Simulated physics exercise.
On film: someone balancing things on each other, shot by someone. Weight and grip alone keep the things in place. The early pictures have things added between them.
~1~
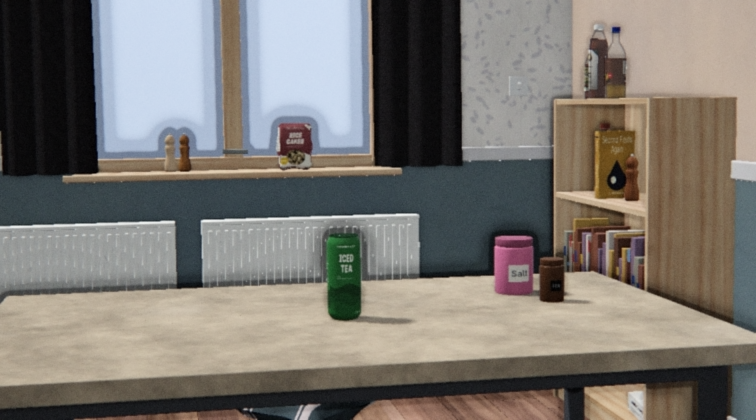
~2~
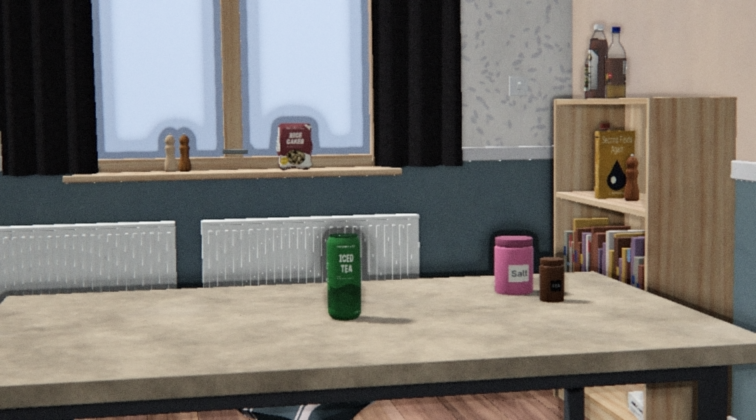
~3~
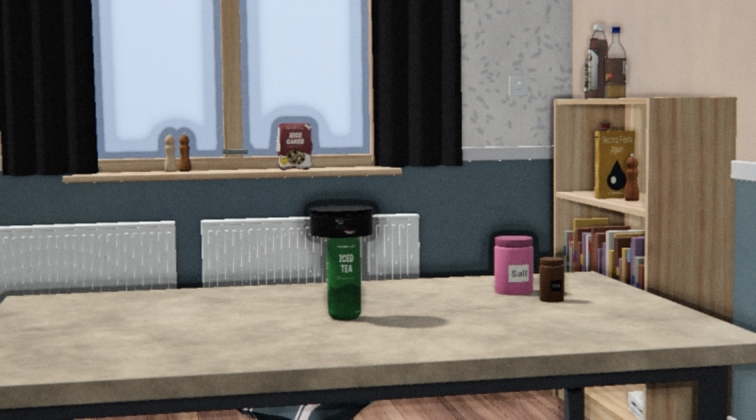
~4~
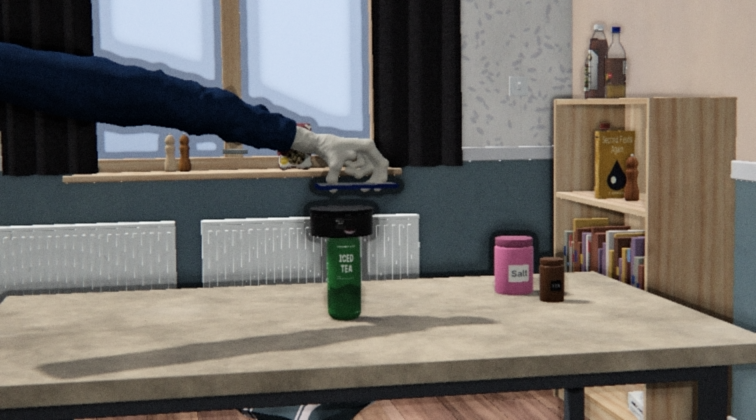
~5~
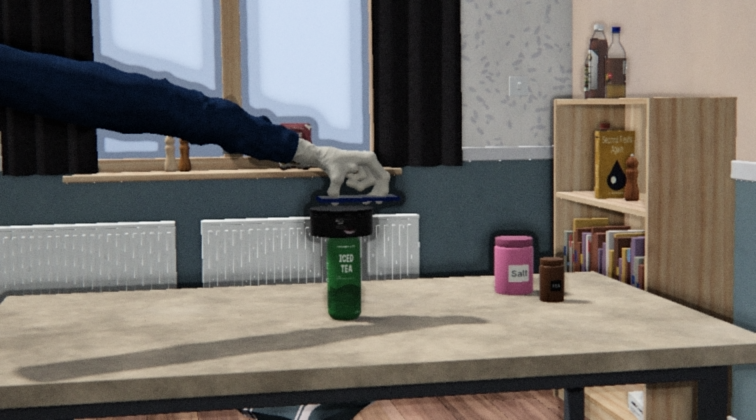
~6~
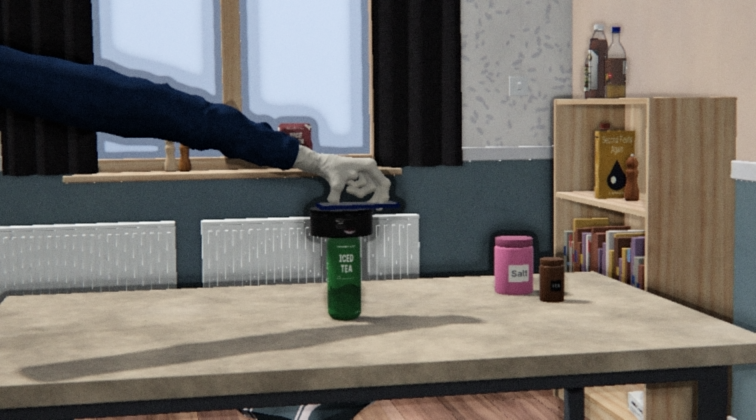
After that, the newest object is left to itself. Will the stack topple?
It is going to rest securely.
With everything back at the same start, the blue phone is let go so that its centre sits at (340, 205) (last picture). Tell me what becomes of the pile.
Next, the heap stays put.
Then, 0.20 s later than the last frame, all is still.
Then, 0.50 s later than the last frame, blue phone resting near (358, 206).
When it is over, all 5 as before. End places, in pixels of the last picture, blue phone near (358, 206). The pile keeps its balance.
